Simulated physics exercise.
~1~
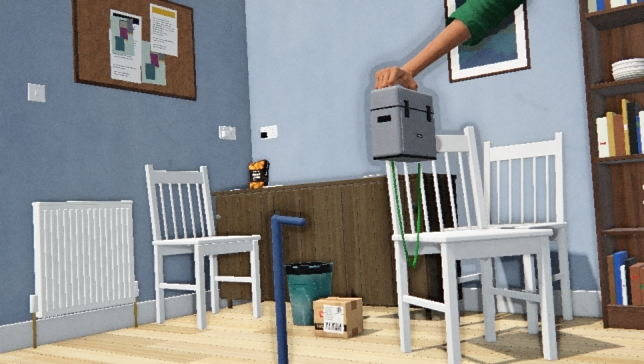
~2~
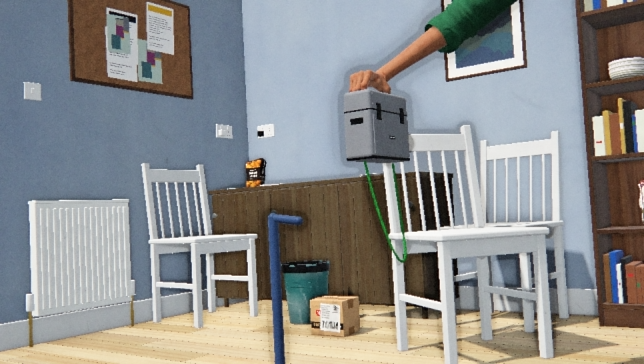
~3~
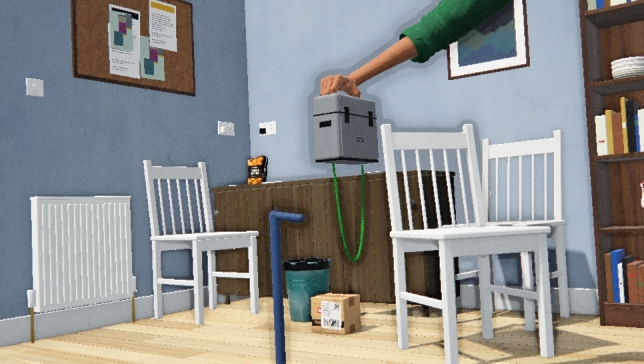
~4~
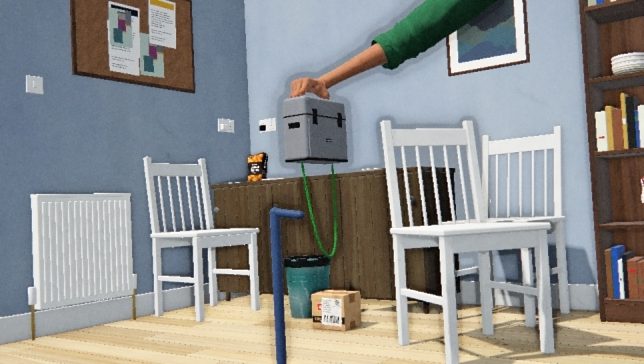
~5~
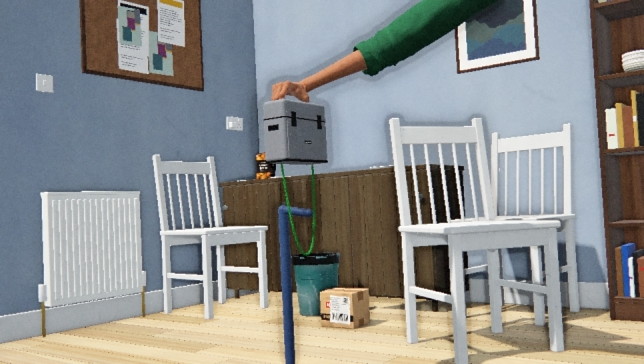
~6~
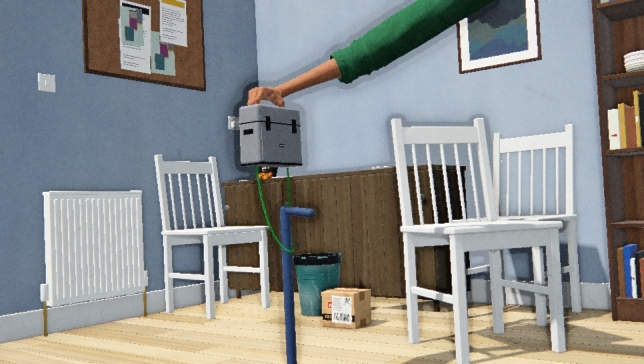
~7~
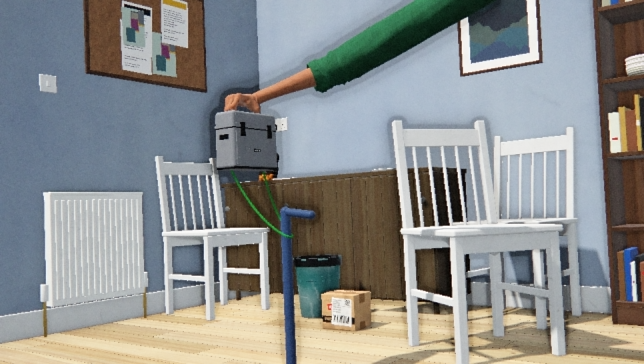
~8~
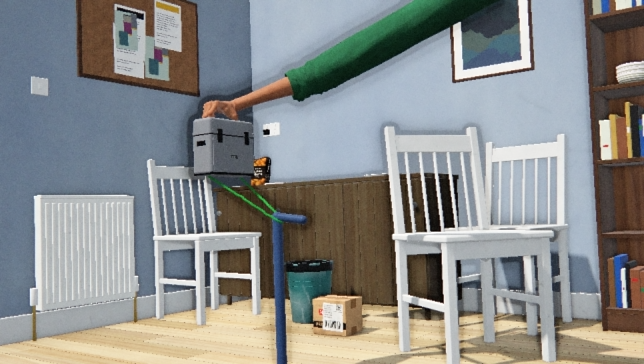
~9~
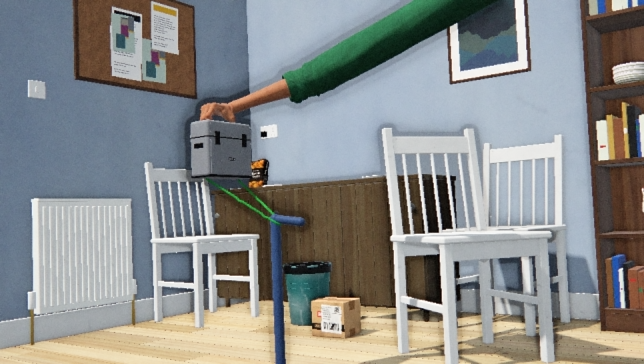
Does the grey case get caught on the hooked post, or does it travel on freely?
The grey case gets caught, because its trailing green loop snags on the blue hook and pulls tight as the hand stops.
